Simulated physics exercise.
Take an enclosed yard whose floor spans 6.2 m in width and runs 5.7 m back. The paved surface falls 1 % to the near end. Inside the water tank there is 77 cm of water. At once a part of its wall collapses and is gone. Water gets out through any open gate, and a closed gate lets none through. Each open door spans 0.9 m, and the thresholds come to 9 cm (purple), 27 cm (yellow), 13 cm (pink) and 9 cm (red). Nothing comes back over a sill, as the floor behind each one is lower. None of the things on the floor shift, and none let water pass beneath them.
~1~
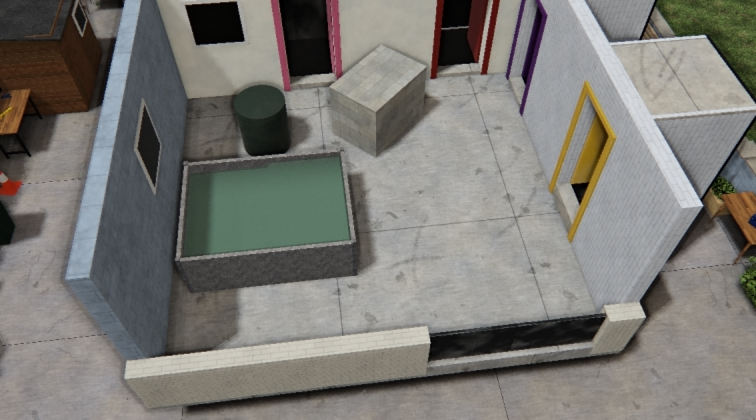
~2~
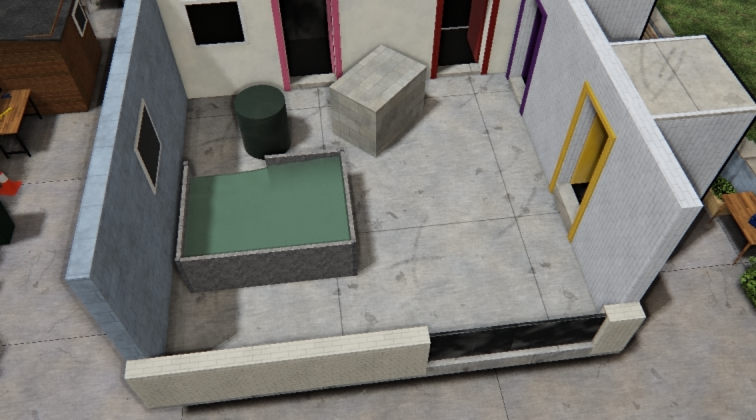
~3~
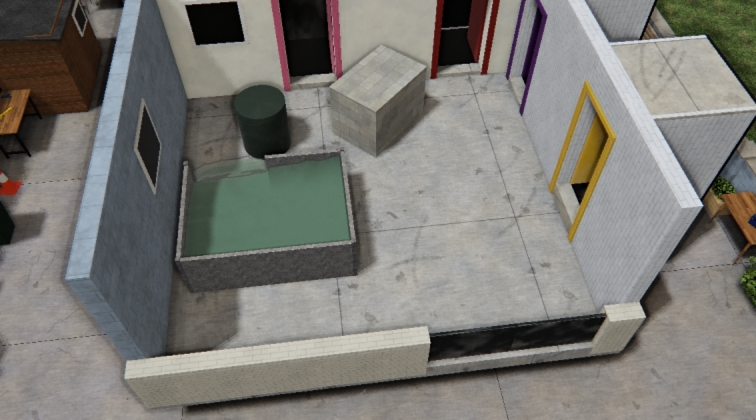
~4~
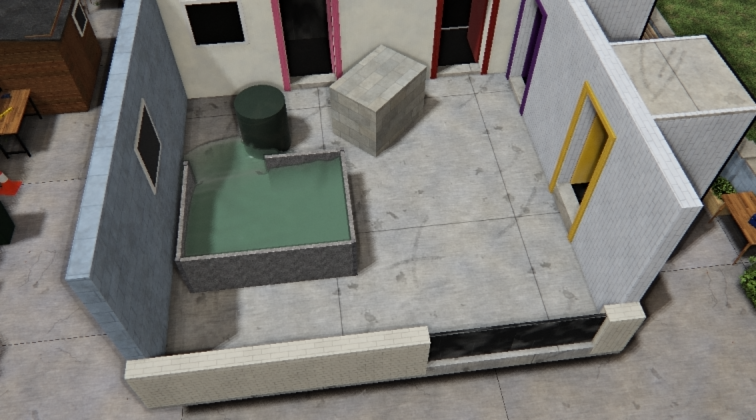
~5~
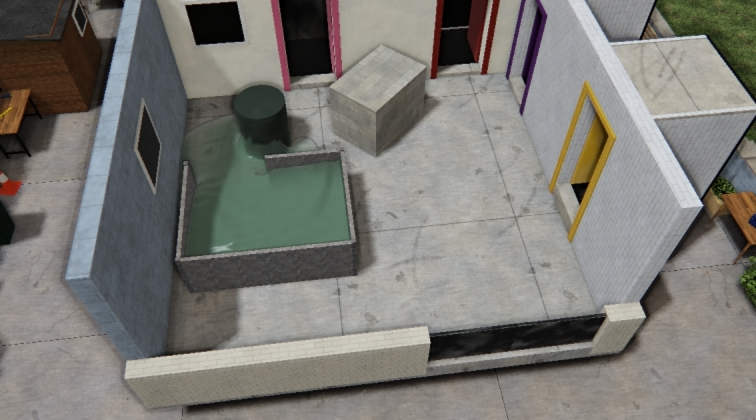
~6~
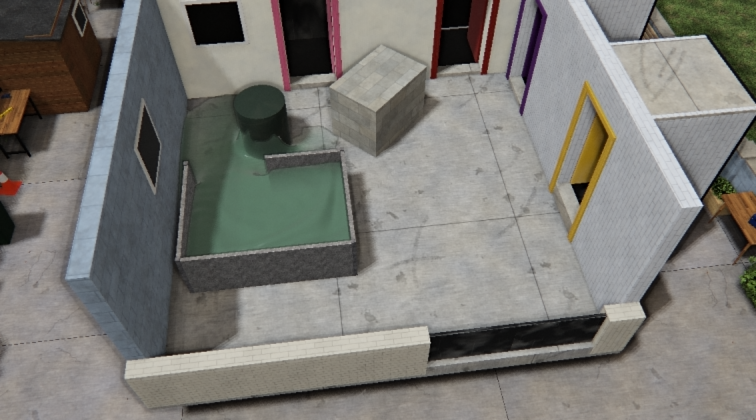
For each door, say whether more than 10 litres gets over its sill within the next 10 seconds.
Purple door: Yes; yellow door: No; pink door: Yes; red door: No.
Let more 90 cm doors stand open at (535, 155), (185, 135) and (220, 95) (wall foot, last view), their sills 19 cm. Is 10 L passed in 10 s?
In sequence the answers are less than that, more than that and more than that.
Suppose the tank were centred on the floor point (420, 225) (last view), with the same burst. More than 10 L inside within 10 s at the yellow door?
After that, the yellow door ends up inside the limit.
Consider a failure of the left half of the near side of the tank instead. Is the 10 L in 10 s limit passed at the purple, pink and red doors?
For purple, too much; for pink, too little; for red, too much.
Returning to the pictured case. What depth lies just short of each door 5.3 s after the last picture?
You'd see purple at 10 cm, yellow at 8 cm, pink at 21 cm and red at 2 cm.
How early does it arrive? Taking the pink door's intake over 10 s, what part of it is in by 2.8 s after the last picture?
0 per cent, roughly.
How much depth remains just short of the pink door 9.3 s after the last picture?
Average: ~ 12.0 cm.
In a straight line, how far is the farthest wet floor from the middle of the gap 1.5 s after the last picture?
About 4.2 m.
Then, 0.7 s after the last picture water covers 20 % of the floor and is deepest (68 cm) near (188, 109); purple door not reached, yellow door not reached, pink door 2 cm at the sill, 0 L in, red door not reached.
Then, 1.5 s after the last picture water covers 35 % of the floor and is deepest (53 cm) near (207, 101); purple door not reached, yellow door not reached, pink door 14 cm at the sill, 0 L in, red door not reached.
Then, 2.8 s after the last picture water covers 65 % of the floor and is deepest (44 cm) near (359, 101); purple door 16 cm at the sill, 10 L in, yellow door 7 cm at the sill, 0 L in, pink door 16 cm at the sill, 1 L in, red door 5 cm at the sill, 0 L in.
Then, 5.3 s after the last picture water covers 85 % of the floor and is deepest (23 cm) near (182, 181); purple door 10 cm at the sill, 75 L in, yellow door 8 cm at the sill, 0 L in, pink door 21 cm at the sill, 98 L in, red door 2 cm at the sill, 0 L in.
Then, 9.3 s after the last picture water covers 95 % of the floor and is deepest (14 cm) near (570, 257); purple door 7 cm at the sill, 78 L in, yellow door 7 cm at the sill, 0 L in, pink door 12 cm at the sill, 134 L in, red door 5 cm at the sill, 0 L in.
